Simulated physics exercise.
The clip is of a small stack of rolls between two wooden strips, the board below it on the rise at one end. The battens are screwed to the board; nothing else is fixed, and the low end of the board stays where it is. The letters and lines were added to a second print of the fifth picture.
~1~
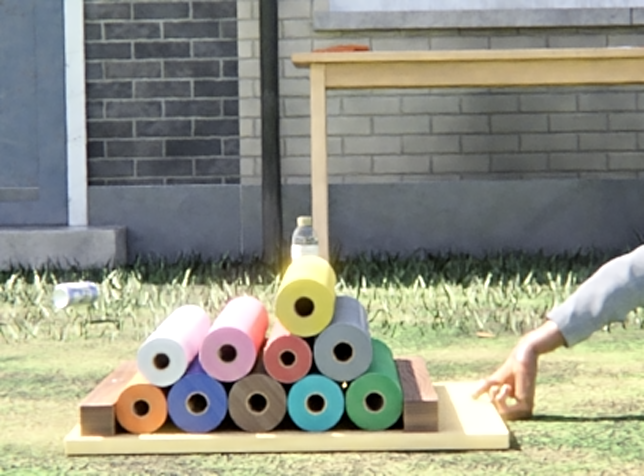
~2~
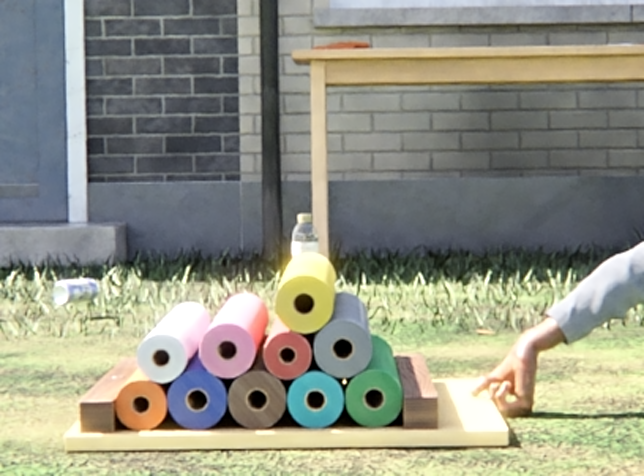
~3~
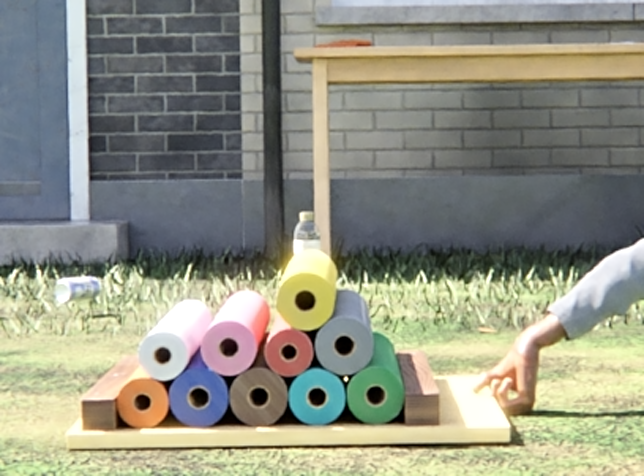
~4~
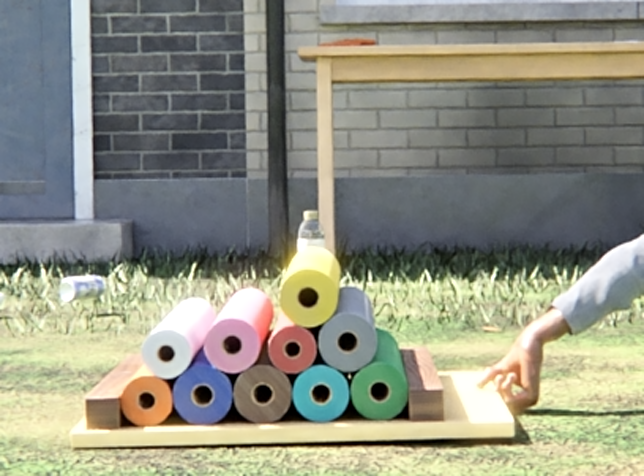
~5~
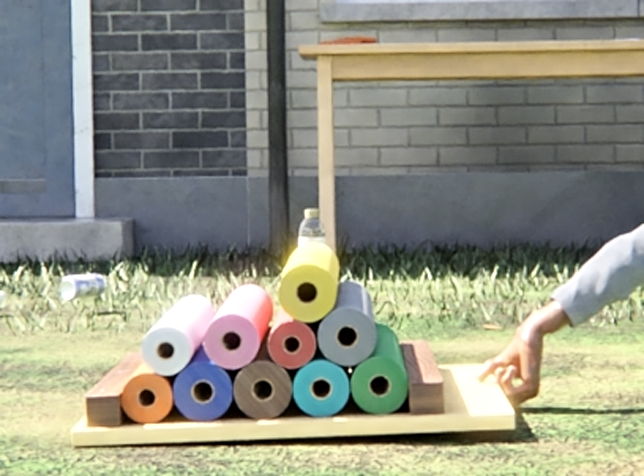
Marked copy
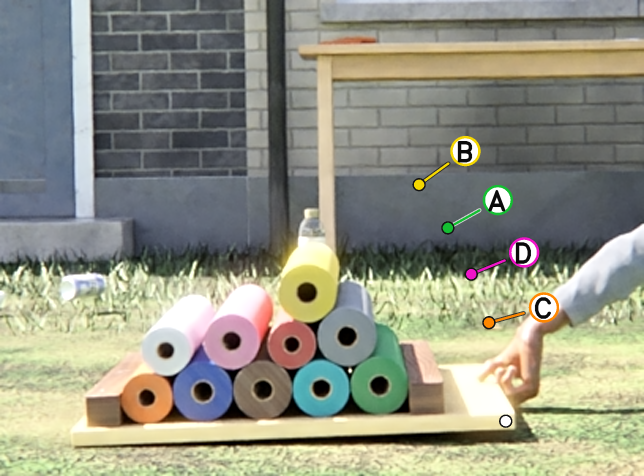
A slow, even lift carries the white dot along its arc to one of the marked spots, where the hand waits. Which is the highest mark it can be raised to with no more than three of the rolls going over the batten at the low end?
A is the limit.
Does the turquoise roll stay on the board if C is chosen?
Yes.
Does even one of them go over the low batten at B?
Yes.
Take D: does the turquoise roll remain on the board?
The turquoise roll: Yes.
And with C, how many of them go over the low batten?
At C the number is none.
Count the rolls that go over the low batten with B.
At B the number is five.
On the copy, A at (448, 228); B at (419, 185); C at (489, 323); D at (471, 274); the white dot at (506, 421).
On A. First, board at 17°.
Then, board at 28°.
Finally, board at 28°, two over the low batten (white, yellow).
By contrast, B five over the low batten; C none over the low batten; D two over the low batten (white, yellow).
